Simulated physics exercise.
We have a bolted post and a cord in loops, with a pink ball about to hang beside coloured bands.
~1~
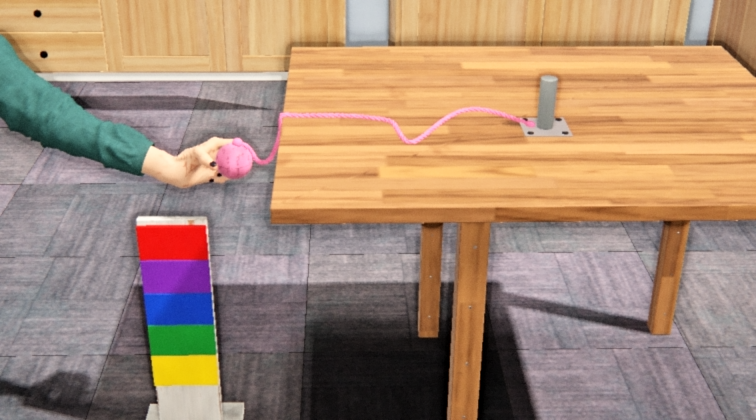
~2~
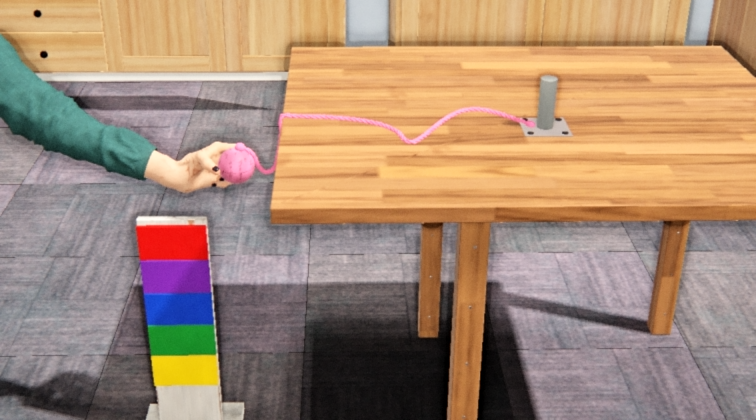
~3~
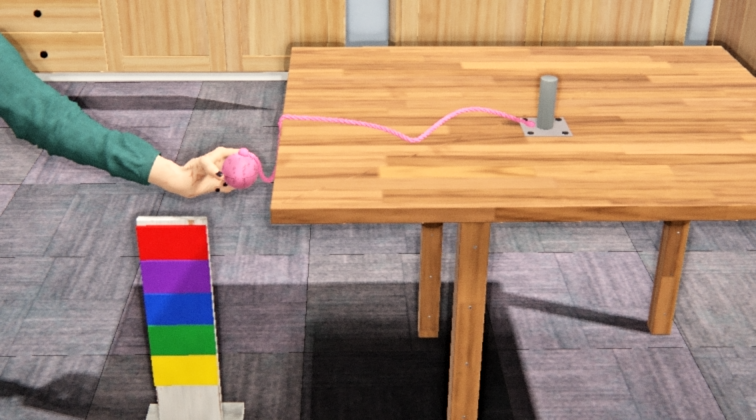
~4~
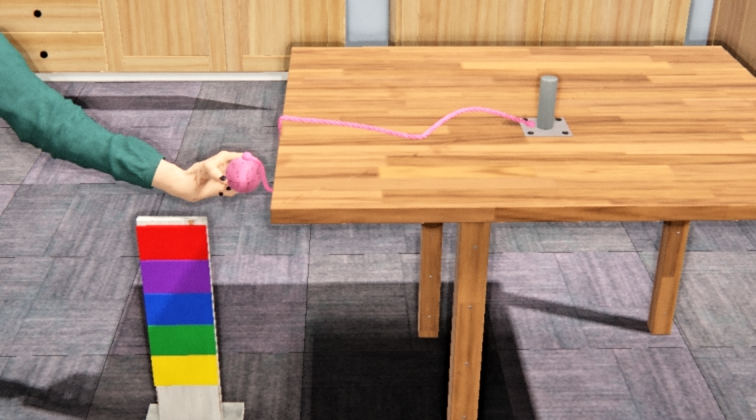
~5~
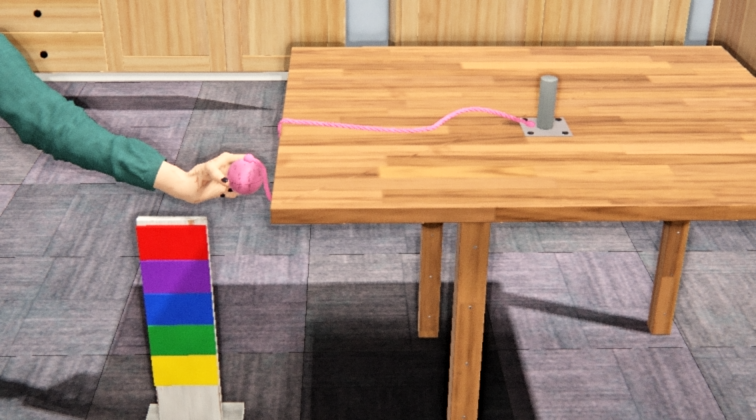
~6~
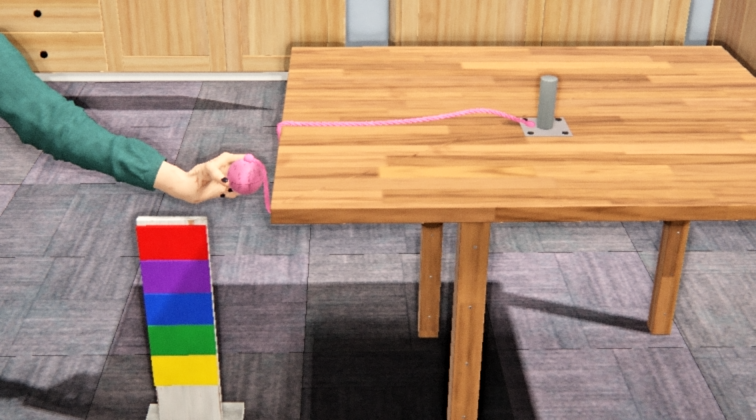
The footage shows a hand holding a pink ball beside a wooden table, above a board of coloured bands, shifting it slightly right and down while the pink cord running to a metal post gradually straightens across the tabletop.
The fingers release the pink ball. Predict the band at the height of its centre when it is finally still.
The blue band, level with its centre.
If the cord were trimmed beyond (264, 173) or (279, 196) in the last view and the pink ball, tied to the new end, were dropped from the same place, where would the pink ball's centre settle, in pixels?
Near (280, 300) and (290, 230).
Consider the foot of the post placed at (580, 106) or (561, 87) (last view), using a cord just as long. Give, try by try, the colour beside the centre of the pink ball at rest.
Answer, in order: Purple, purple.
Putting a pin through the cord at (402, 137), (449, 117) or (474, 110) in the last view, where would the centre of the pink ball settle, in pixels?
Near (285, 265), (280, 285) and (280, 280).
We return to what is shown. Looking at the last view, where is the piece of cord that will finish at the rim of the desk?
Pixel (301, 124).
Soon after, ball near (300, 275); level with purple.
Then, ball near (264, 337); level with blue.
At rest, ball near (280, 333); level with blue. At blue.
